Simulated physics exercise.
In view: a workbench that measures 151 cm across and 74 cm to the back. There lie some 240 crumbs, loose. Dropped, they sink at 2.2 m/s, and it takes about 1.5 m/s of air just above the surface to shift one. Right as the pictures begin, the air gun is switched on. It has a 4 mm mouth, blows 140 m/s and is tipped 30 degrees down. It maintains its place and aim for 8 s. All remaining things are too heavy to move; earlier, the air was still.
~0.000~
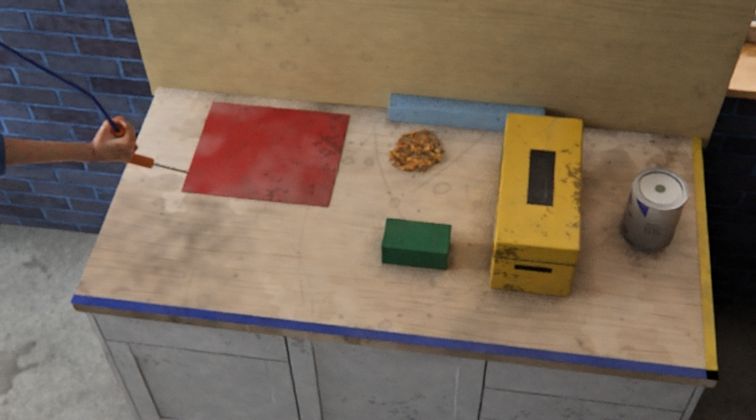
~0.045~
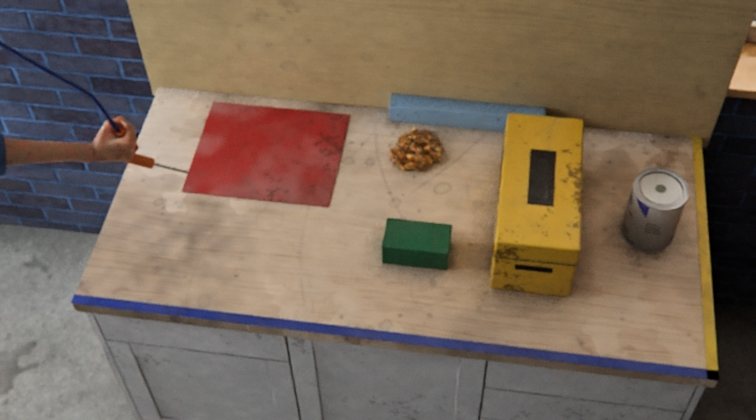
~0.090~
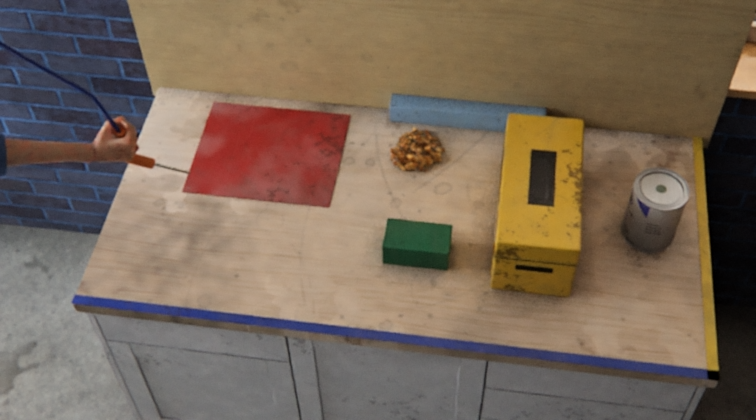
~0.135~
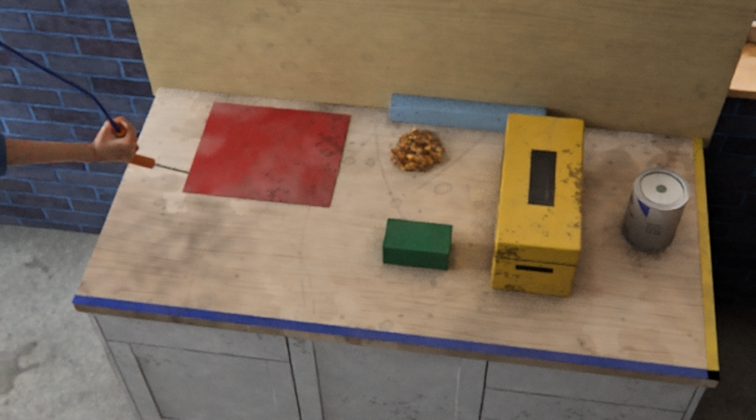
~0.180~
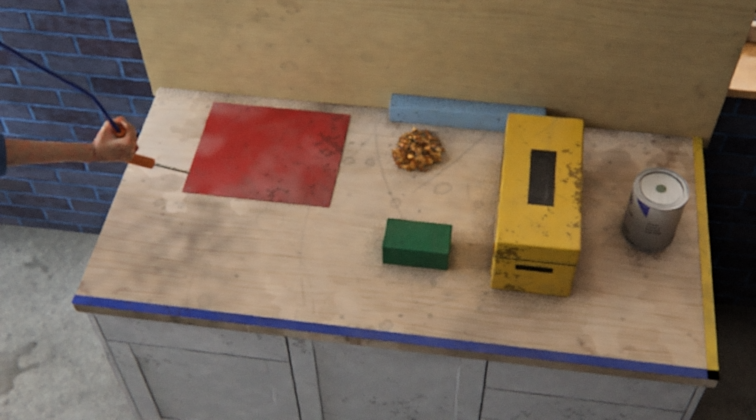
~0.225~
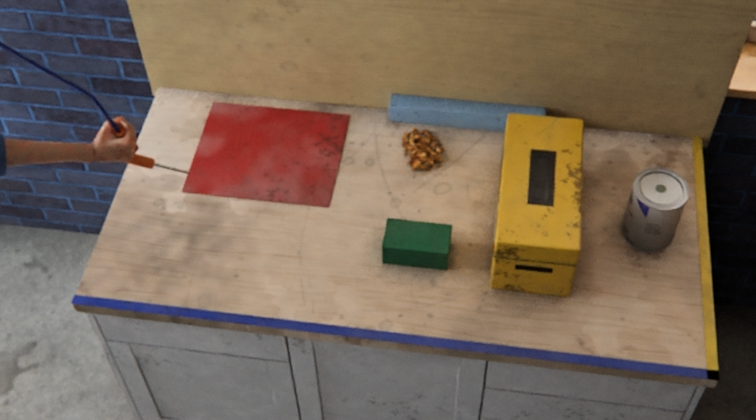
Orange-brown crumbs barely shift on the workbench while a hand holds an air gun still.
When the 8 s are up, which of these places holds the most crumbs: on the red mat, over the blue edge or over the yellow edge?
The yellow one.
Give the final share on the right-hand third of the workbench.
5 %.
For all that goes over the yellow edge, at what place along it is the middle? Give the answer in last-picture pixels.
Around (703, 155).
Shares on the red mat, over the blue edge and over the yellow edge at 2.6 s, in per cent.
Shares come out near 0 % for red, 0 % for blue and 80 % for yellow.
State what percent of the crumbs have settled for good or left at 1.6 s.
Estimate: Close to 50 %.
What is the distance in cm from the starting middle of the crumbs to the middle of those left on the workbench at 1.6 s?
Around 65 cm from the start.
After 1.6 s the count stands so, 64 % are over the yellow edge, 0 % on the red mat and 0 % over the blue edge; the middle of those still in play is near (651, 136).
After 2.6 s the count stands so, 82 % are over the yellow edge, 0 % on the red mat and 0 % over the blue edge; the middle of those still in play is near (653, 136).
After 4.4 s the count stands so, 89 % are over the yellow edge, 0 % on the red mat and 0 % over the blue edge.
After 8.0 s, at the end, 93 % are over the yellow edge, 0 % on the red mat and 0 % over the blue edge.
